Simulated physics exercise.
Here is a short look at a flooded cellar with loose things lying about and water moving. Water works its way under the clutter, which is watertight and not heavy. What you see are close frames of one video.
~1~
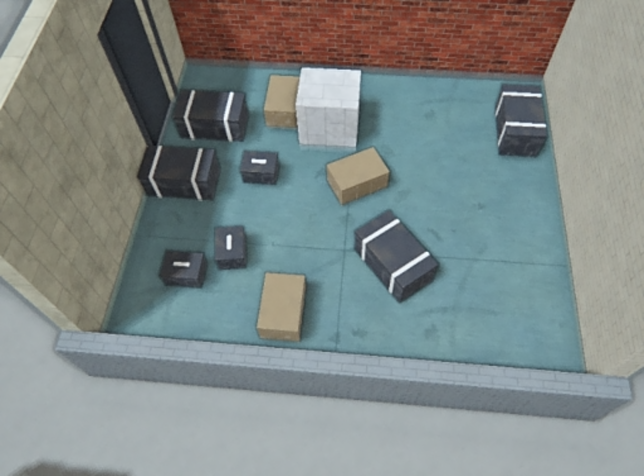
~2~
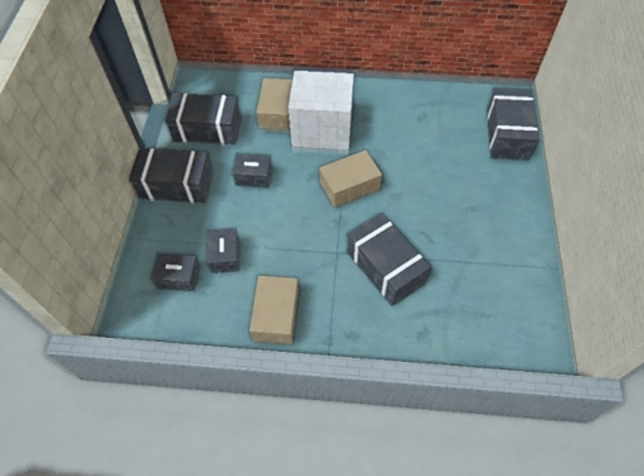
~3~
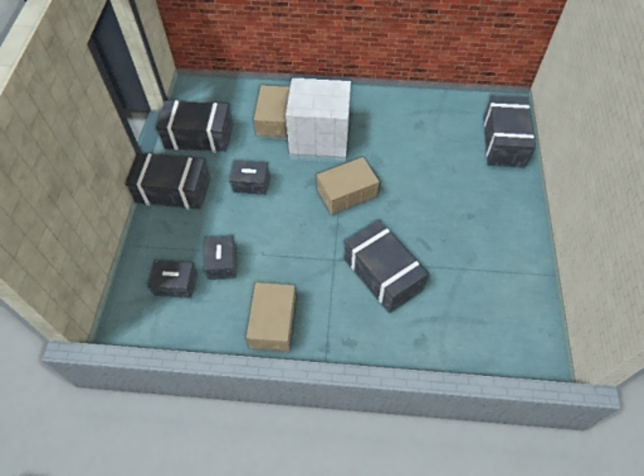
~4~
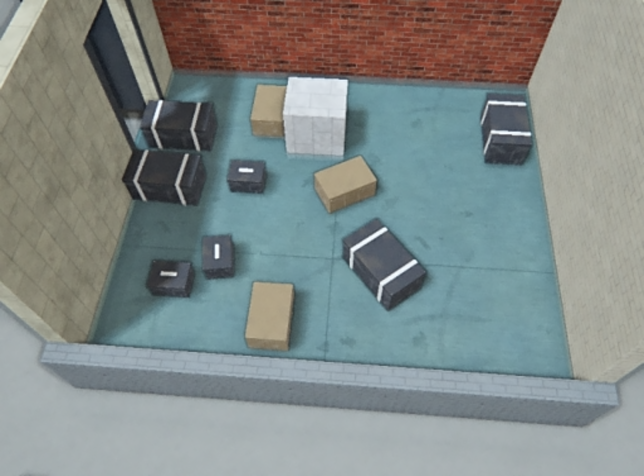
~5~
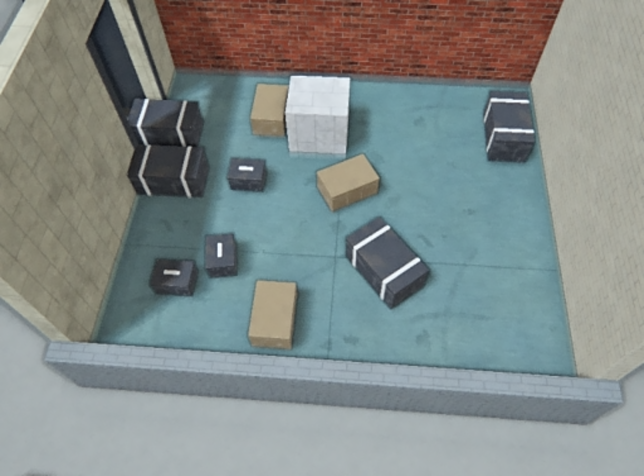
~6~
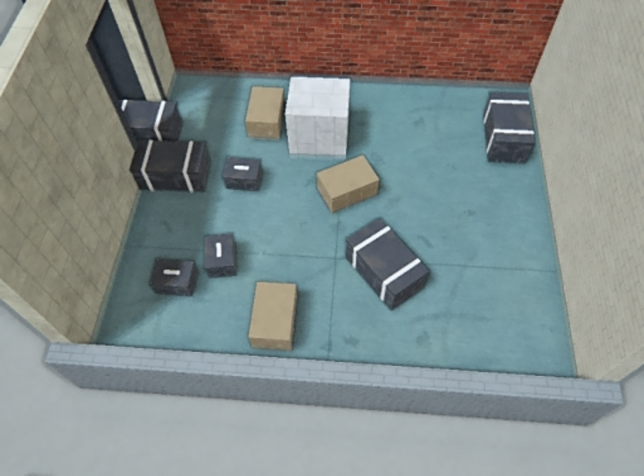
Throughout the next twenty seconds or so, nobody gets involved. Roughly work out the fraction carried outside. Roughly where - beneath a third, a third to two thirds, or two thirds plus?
Not below two thirds.
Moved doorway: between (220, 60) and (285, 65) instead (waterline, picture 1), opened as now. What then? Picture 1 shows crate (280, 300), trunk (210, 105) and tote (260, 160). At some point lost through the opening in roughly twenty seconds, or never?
Turn by turn - stays put, departs, departs.
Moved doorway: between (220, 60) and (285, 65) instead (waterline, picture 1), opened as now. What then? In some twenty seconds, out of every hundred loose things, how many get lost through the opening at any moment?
Close to 40 percent.
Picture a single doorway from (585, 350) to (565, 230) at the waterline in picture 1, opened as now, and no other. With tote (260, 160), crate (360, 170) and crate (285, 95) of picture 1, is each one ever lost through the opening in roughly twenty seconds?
Remains, swept away, remains.
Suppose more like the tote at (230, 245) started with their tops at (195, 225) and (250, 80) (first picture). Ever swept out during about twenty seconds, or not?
In that order: Gone, out.
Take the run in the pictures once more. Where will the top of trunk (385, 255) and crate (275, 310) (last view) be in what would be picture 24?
(342, 245) and (227, 290), give or take.
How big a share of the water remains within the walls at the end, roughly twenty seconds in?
It comes to about 62 parts in a hundred.
A moment on, 1 of 10 are out; 9 afloat.
Next, 4 of 10 are out; 6 afloat.
Later, 6 of 10 are out; 4 afloat.
In the end, 7 of 10 are out; 3 afloat.
